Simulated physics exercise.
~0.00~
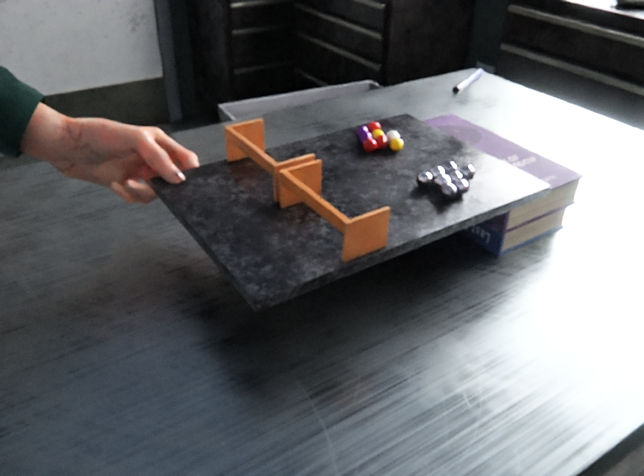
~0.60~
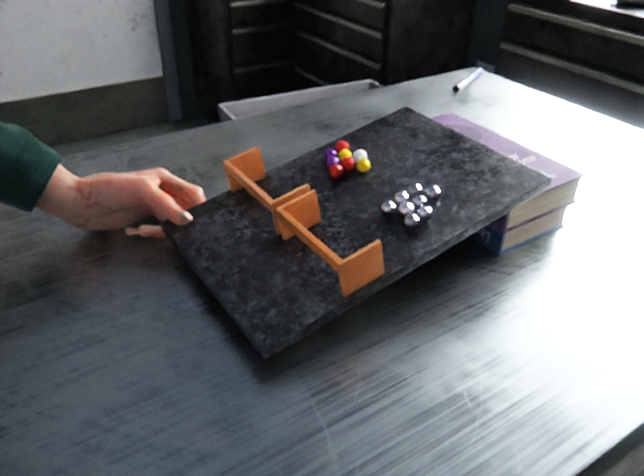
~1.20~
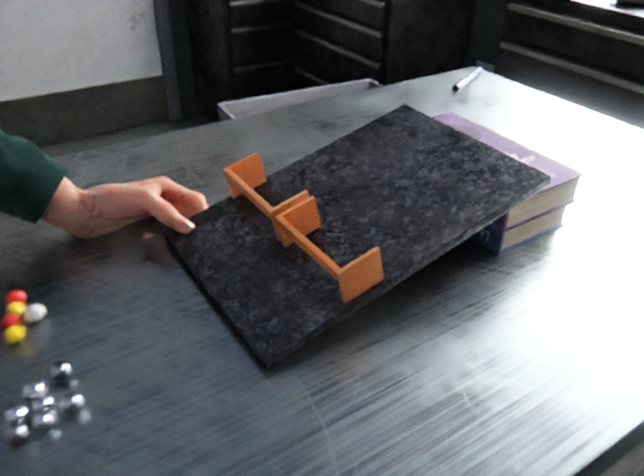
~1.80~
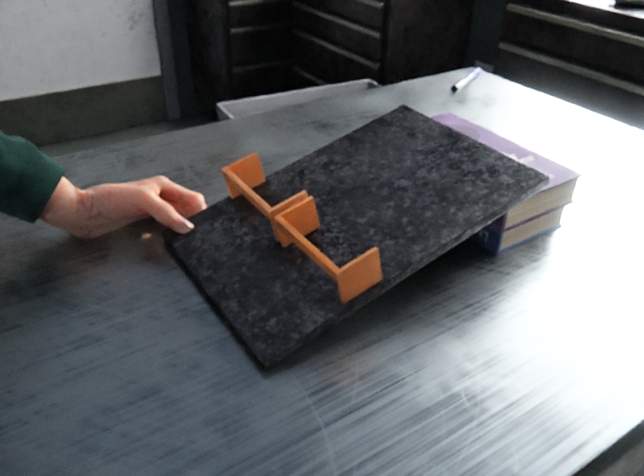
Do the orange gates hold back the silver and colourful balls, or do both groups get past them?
Both groups get past the gates, the silver balls in front as well as the colourful ones behind.
